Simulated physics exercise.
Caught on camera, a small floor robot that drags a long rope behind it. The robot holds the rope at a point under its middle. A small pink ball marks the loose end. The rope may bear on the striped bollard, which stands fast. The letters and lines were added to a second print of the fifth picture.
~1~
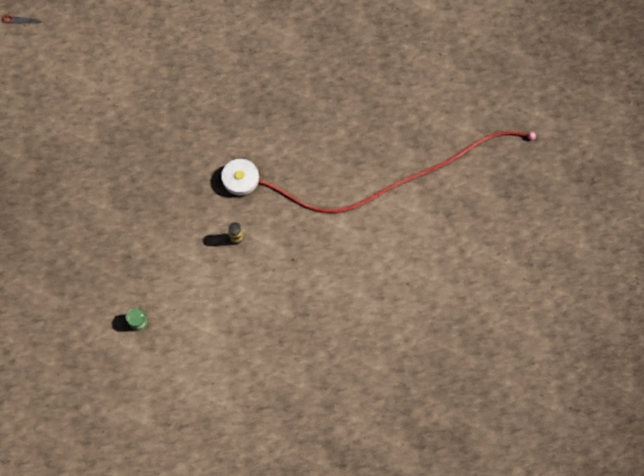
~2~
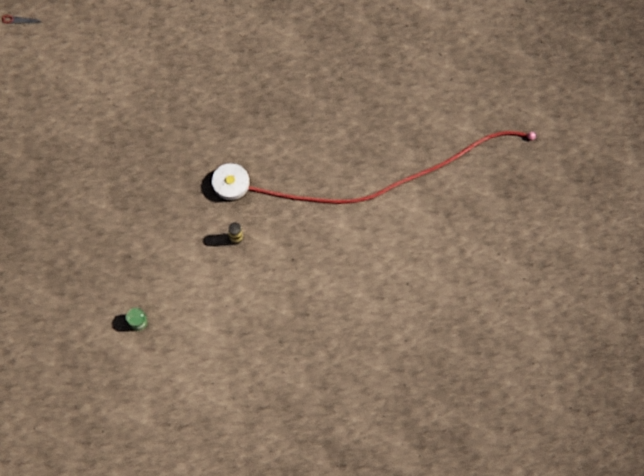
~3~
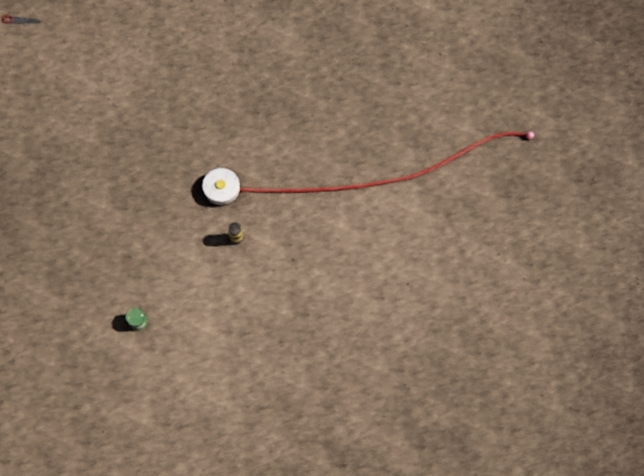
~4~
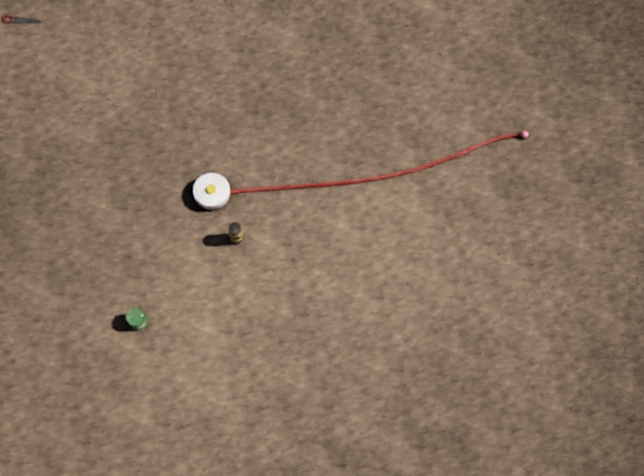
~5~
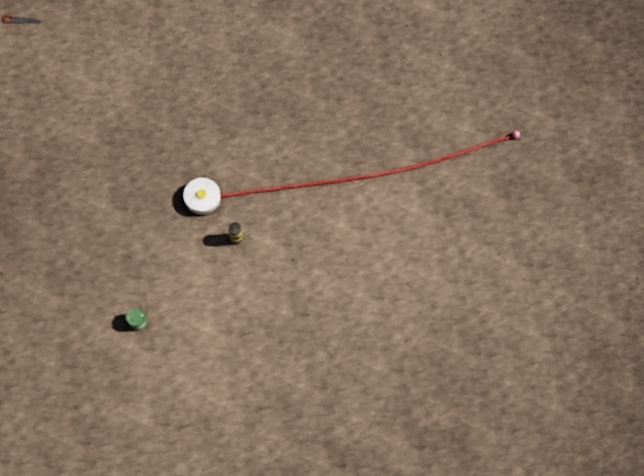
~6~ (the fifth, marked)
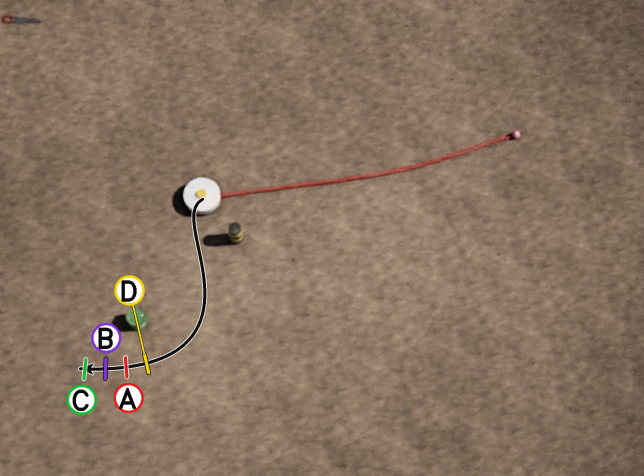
The clip opens on a round white robot with a curving red rope trailing to its right, above a small dark bollard and a green pot on brown ground. The robot creeps left and slightly downward, drawing the rope's bends nearly straight. Then the rope's far end slides left after it.
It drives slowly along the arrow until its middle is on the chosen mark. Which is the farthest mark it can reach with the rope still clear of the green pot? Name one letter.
Up to mark B.
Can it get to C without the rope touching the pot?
No.
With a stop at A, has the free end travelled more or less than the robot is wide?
By then, more.
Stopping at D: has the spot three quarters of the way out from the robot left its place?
Yes.
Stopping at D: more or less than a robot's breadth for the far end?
By then, more.
On the marked copy, A at (126, 367); B at (106, 369); C at (85, 369); D at (146, 363); the route from (203, 199) via (201, 320) to (80, 369).
Following B. Soon after the start, robot (203, 272), middle of the rope (335, 186), free end (486, 143).
Later, robot (178, 347), middle of the rope (266, 220), free end (414, 164).
In the end, robot (105, 367), middle of the rope (222, 245), free end (366, 181); only the bollard has been touched, if anything.
As for the rest, A is safe but short; C brings the rope against the pot; D is safe but short.
